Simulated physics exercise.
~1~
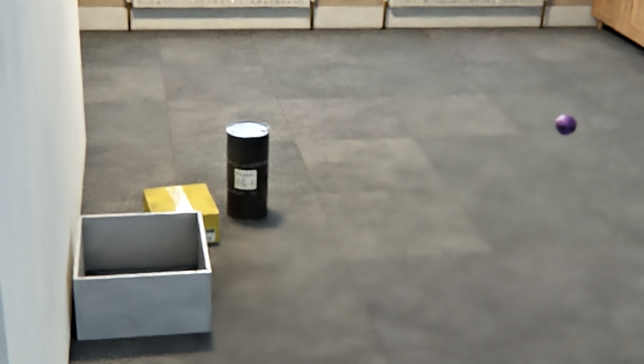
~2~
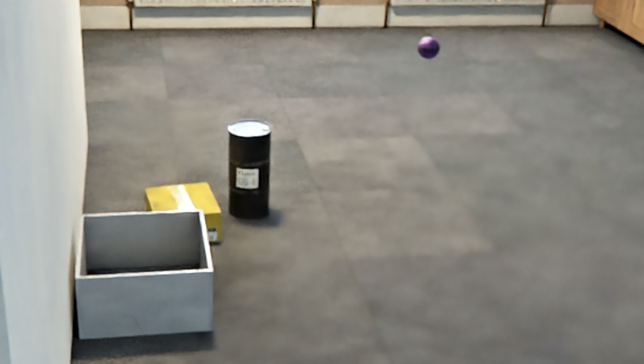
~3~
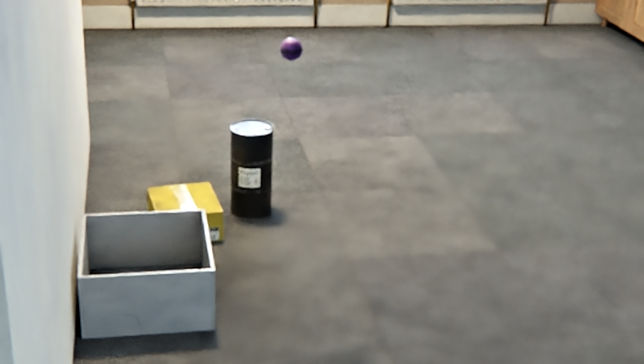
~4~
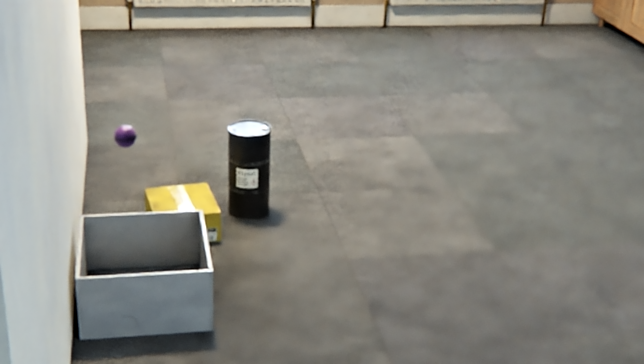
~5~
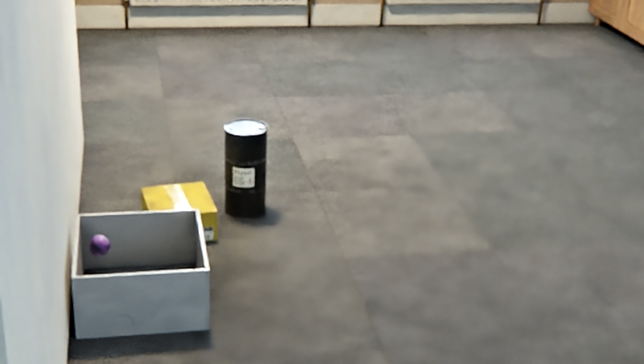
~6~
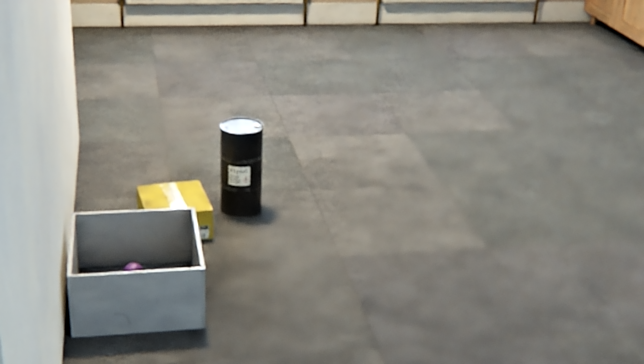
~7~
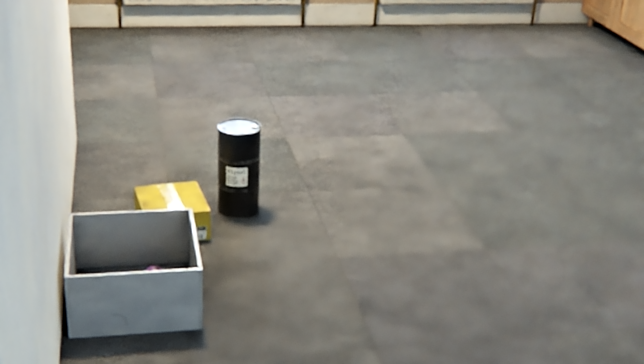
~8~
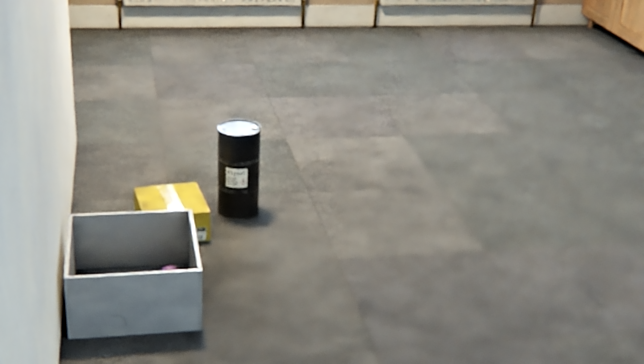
A small purple ball flies in from the right above a dark grey floor, rising as it travels left. It crosses high over the scene, then drops down on the left toward an open grey box that stands near the wall, with a yellow parcel and a black canister beside it. The ball falls into the box near its back left side and sinks low inside. It then drifts slowly to the right along the bottom, partly hidden by the front wall. It ends inside the box, while the parcel and canister stay in place.
